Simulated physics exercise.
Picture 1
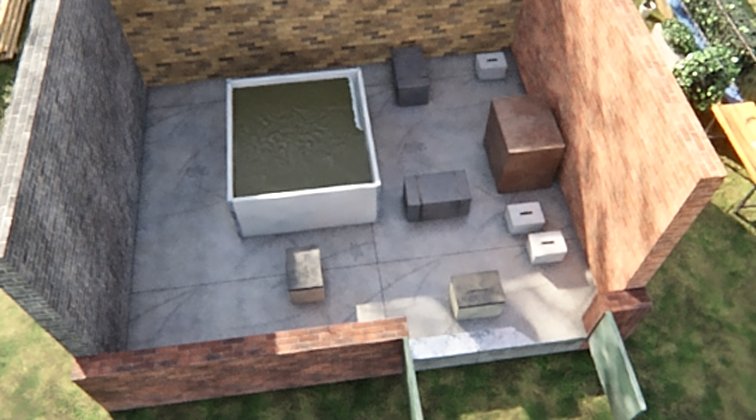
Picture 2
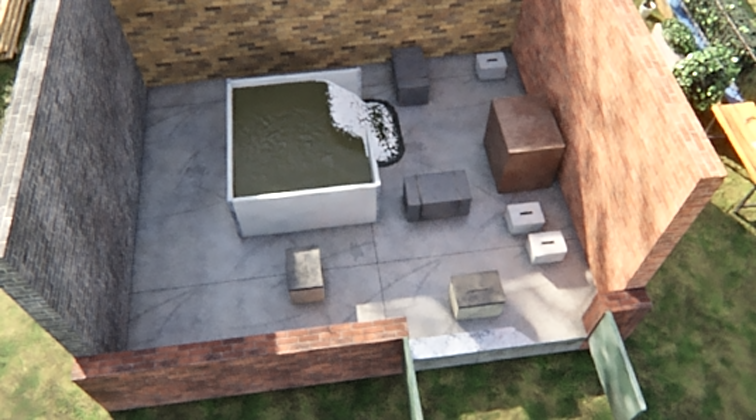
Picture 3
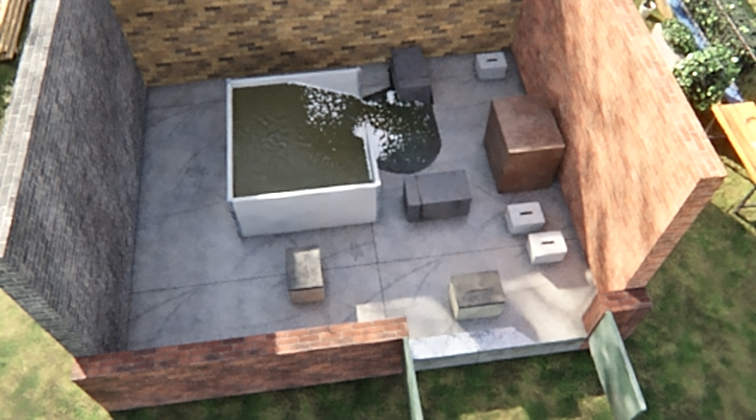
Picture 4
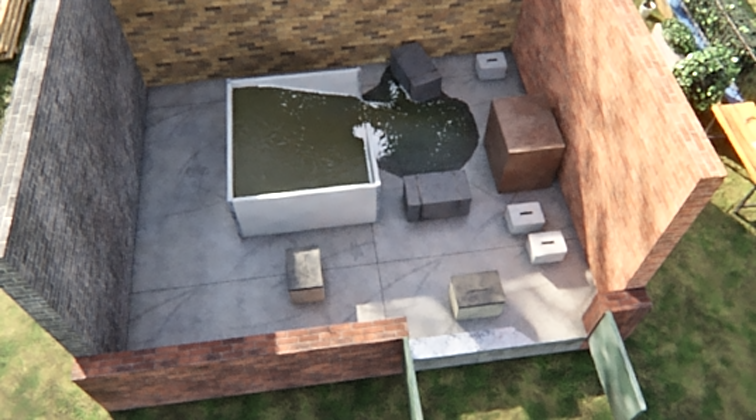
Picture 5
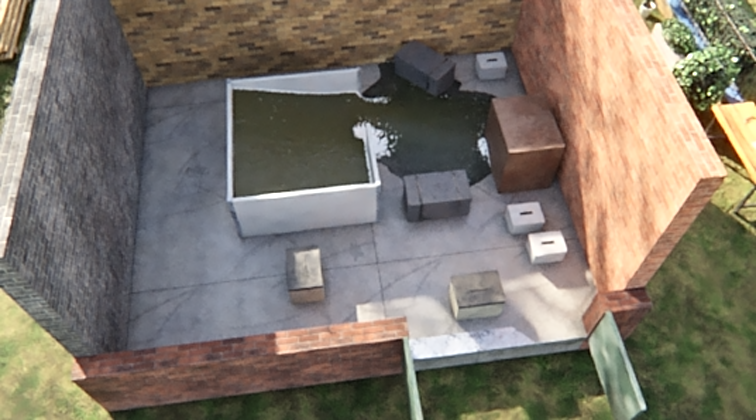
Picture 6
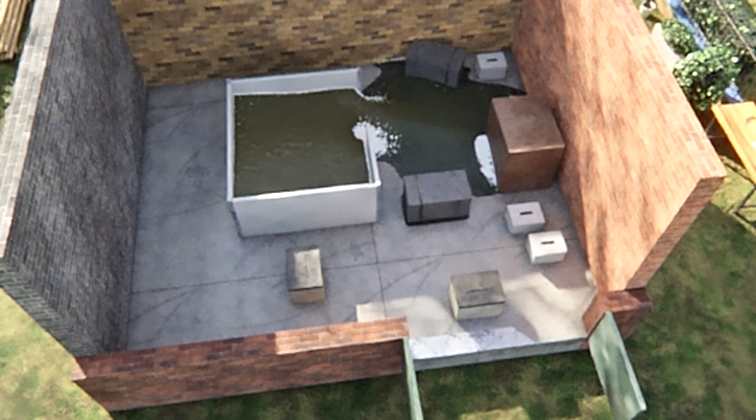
In a walled yard, dark water pours from a white tank and shoves a grey block right.
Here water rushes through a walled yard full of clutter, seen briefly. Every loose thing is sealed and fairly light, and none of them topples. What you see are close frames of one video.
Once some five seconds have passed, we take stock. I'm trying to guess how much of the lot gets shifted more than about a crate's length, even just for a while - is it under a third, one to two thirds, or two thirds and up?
My guess is one to two thirds.
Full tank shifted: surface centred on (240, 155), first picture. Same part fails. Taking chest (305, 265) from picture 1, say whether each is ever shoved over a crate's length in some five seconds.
As for that object, it did not get there.
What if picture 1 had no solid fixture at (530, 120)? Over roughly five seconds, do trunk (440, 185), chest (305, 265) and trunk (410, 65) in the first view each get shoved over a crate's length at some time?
First object was driven off; second object never went far; third object was driven off.
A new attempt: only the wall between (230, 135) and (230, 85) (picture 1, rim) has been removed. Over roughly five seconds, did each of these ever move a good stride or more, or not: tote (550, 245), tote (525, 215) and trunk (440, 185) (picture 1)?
One after another: Never gets that far, then never gets that far, then never gets that far.
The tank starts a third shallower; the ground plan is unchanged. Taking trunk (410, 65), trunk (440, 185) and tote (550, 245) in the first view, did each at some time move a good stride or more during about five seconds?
Taking them as listed, the first did it, the second did it and the third came up short.
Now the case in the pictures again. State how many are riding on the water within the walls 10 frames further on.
That makes 3.
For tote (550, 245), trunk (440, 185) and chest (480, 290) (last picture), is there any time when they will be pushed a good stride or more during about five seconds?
Never got far, went a long way, went a long way.
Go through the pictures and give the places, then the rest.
The first frame shows a trunk at (410, 66) rests on the ground; a tote is out of sight; 0 of 8 have shifted.
The second frame shows a trunk at (410, 66) rests on the ground; a tote is out of sight; 0 of 8 have shifted.
The third frame shows a trunk at (411, 66), on the bottom; a tote is out of sight; 0 of 8 have shifted.
The fourth frame shows a trunk at (416, 63) rests on the ground, close to its start; a tote is out of sight; 1 of 8 have shifted.
The fifth frame shows a trunk at (425, 59) rests on the ground, close to its start; a tote is out of sight; 1 of 8 have shifted.
The sixth frame shows a trunk at (436, 54), on the bottom, a stride from its start; a tote is out of sight; 2 of 8 have shifted.
A moment on, 1 of 8 are well off their spots; 2 afloat.
Next, 1 of 8 are well off their spots; 3 afloat.
Later, 2 of 8 are well off their spots; 3 afloat.
In the end, 4 of 8 are well off their spots, and 5 have been at some point; 4 afloat.
